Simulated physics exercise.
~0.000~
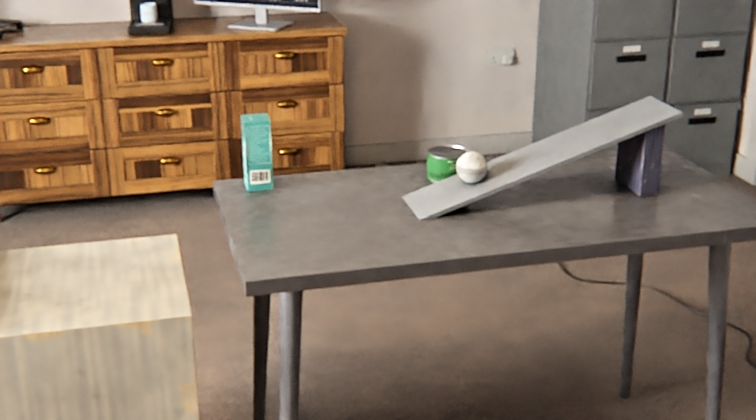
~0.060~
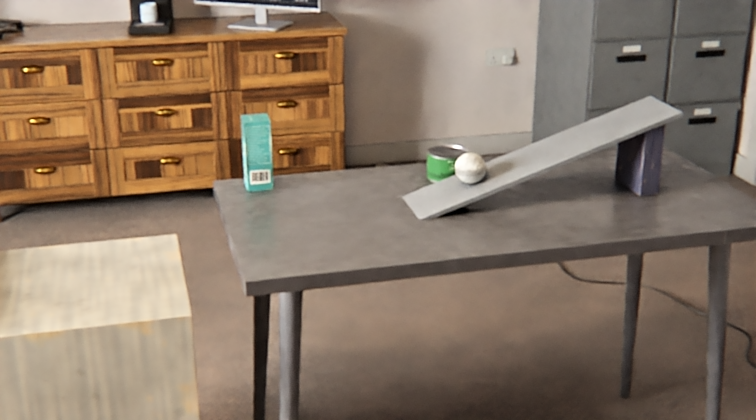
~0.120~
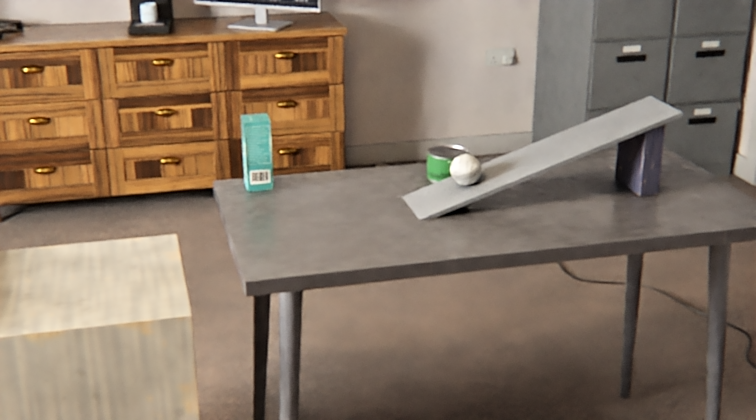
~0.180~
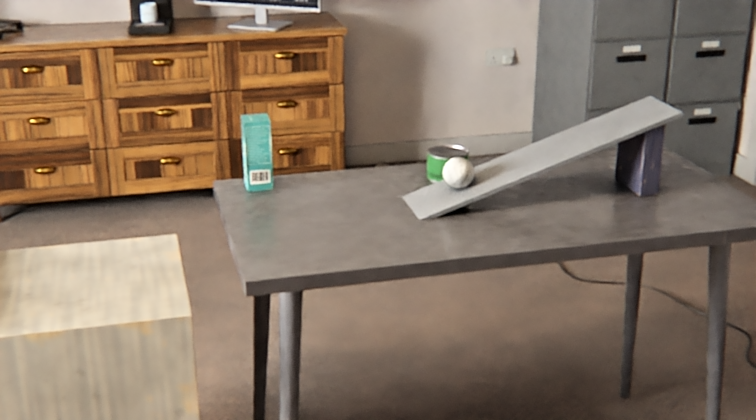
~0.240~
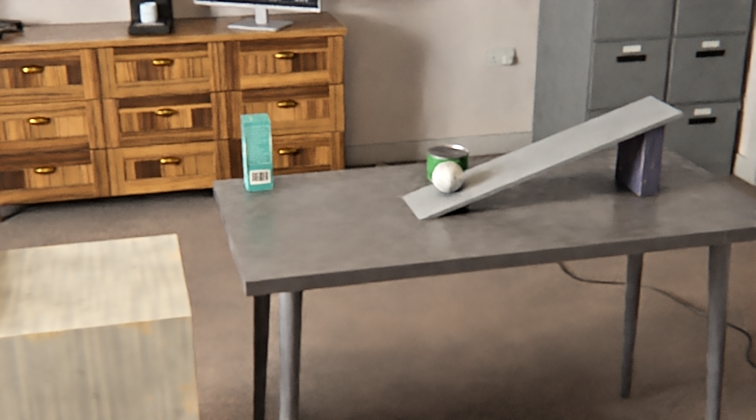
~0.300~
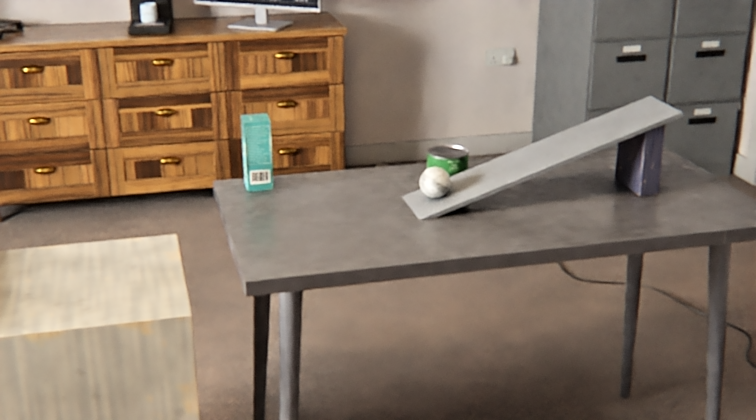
The clip opens on a grey table with a propped-up ramp, a white ball low on its slope beside a green tub, and a turquoise carton standing to the left. The ball rolls leftward down the ramp, slowly at first, then faster, passing in front of the motionless tub toward the ramp's lower end.
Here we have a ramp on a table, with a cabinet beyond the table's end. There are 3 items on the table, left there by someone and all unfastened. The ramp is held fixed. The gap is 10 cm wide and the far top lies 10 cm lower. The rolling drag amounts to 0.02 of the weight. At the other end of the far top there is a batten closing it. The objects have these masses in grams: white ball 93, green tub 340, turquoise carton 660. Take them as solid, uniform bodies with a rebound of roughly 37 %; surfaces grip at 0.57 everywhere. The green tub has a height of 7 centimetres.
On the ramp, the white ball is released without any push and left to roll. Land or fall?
I expect it crosses over.
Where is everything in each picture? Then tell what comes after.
In the first frame, 57 cm of run left; white ball (472, 167); green tub (448, 164).
In the second frame, 56 cm of run left; white ball (471, 168); green tub (448, 164).
In the third frame, 55 cm of run left; white ball (466, 170); green tub (448, 164).
In the fourth frame, 54 cm of run left; white ball (459, 173); green tub (448, 164).
In the fifth frame, 51 cm of run left; white ball (448, 177); green tub (448, 164).
In the sixth frame, 48 cm of run left; white ball (435, 182); green tub (448, 164).
Around 0.70 s, 19 cm of run left; white ball near (309, 202).
Around 1.10 s, 10 cm past the table's edge; white ball near (184, 255).
Finally (1.6 s), 42 cm past the table's edge; the bystanders still in place (within 8 cm).
